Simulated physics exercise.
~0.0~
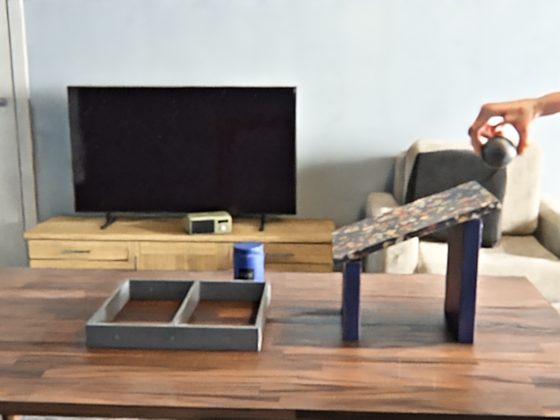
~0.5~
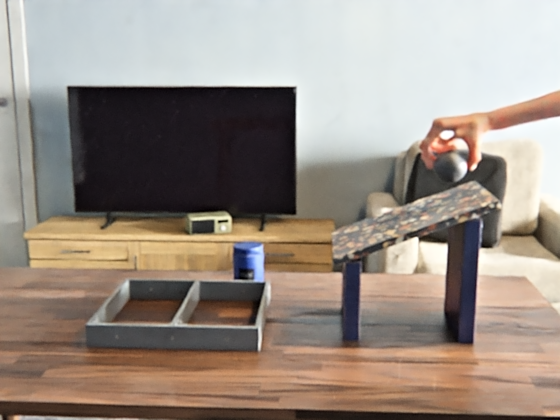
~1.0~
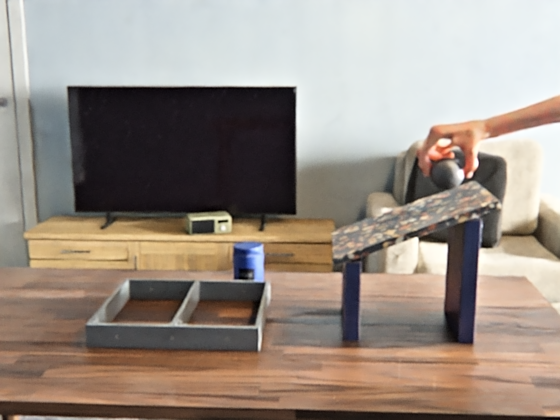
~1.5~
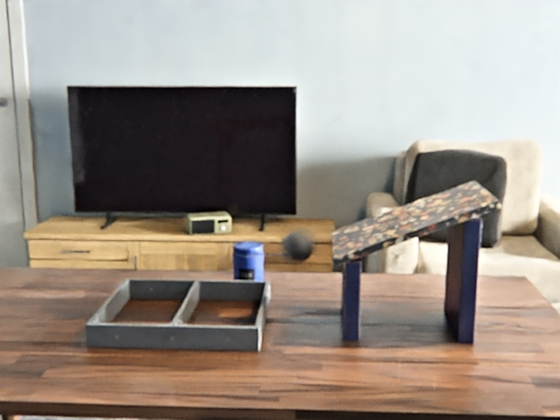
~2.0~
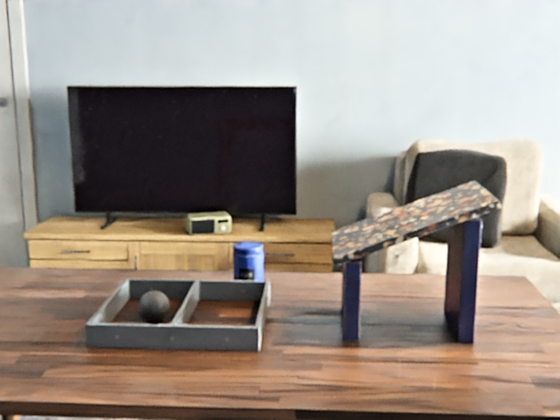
In a living room, a hand held a dark grey ball over a sloping speckled board on a wooden table and let go, and the ball went off the low end to the left and ended up in the tray's farther bay, beyond a blue jar.
